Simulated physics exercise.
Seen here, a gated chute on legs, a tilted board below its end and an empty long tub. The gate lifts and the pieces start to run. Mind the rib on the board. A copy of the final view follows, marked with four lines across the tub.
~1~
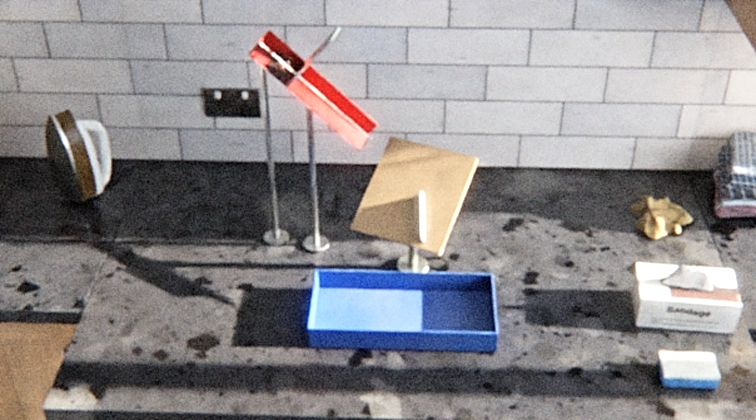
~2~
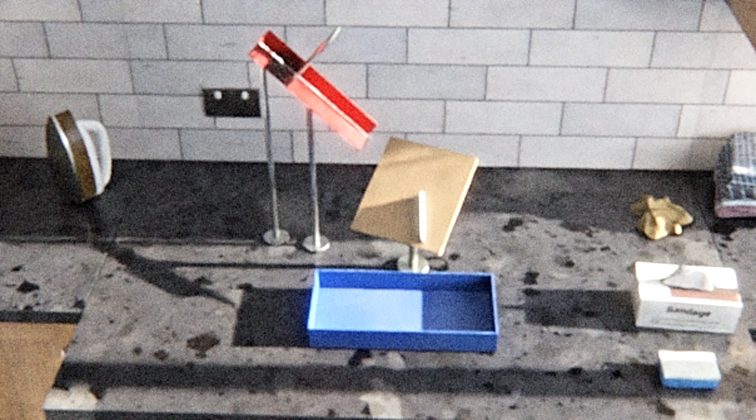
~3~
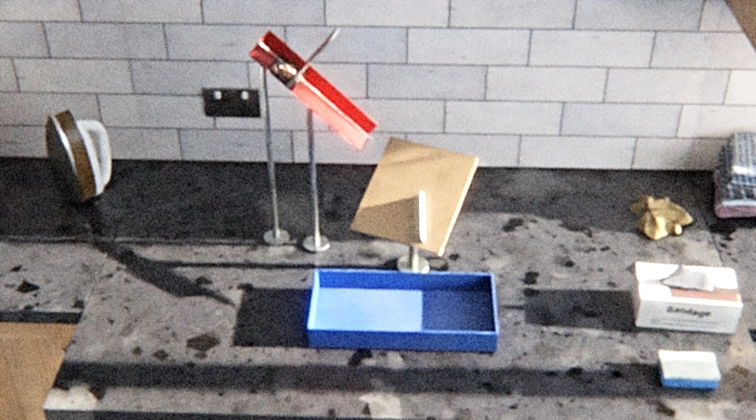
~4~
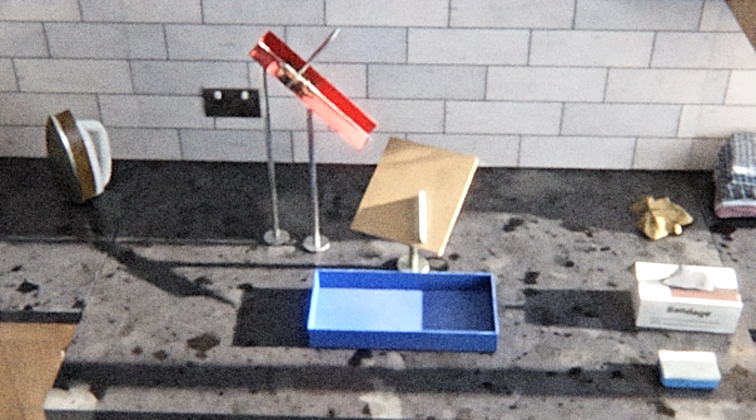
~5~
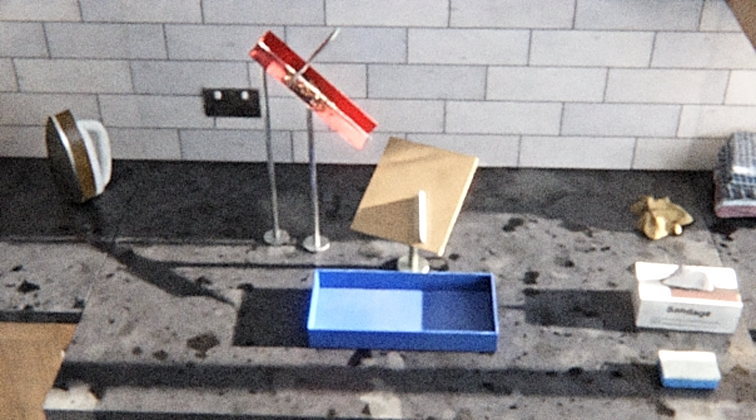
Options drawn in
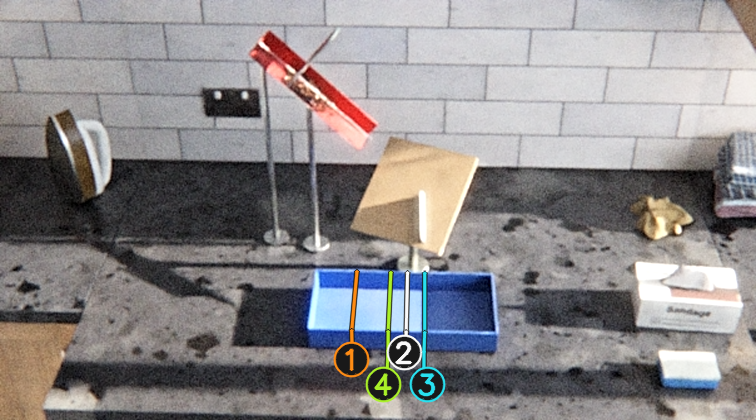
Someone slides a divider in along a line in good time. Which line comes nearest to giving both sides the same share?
2 beats the others.
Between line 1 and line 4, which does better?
It is 4.
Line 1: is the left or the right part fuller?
More lands on the right.
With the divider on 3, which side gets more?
Left.
On the marked copy, line 1 crosses the front rim at (351, 329); line 2 crosses the front rim at (406, 331); line 3 crosses the front rim at (424, 331); line 4 crosses the front rim at (388, 330).
For line 1, of what is caught, a small part on the left of the divider, nearly all on the right.
For line 2, of what is caught, about a third on the left of the divider, about two thirds on the right.
For line 3, of what is caught, most on the left of the divider, about a quarter on the right.
For line 4, of what is caught, about a quarter on the left of the divider, most on the right.
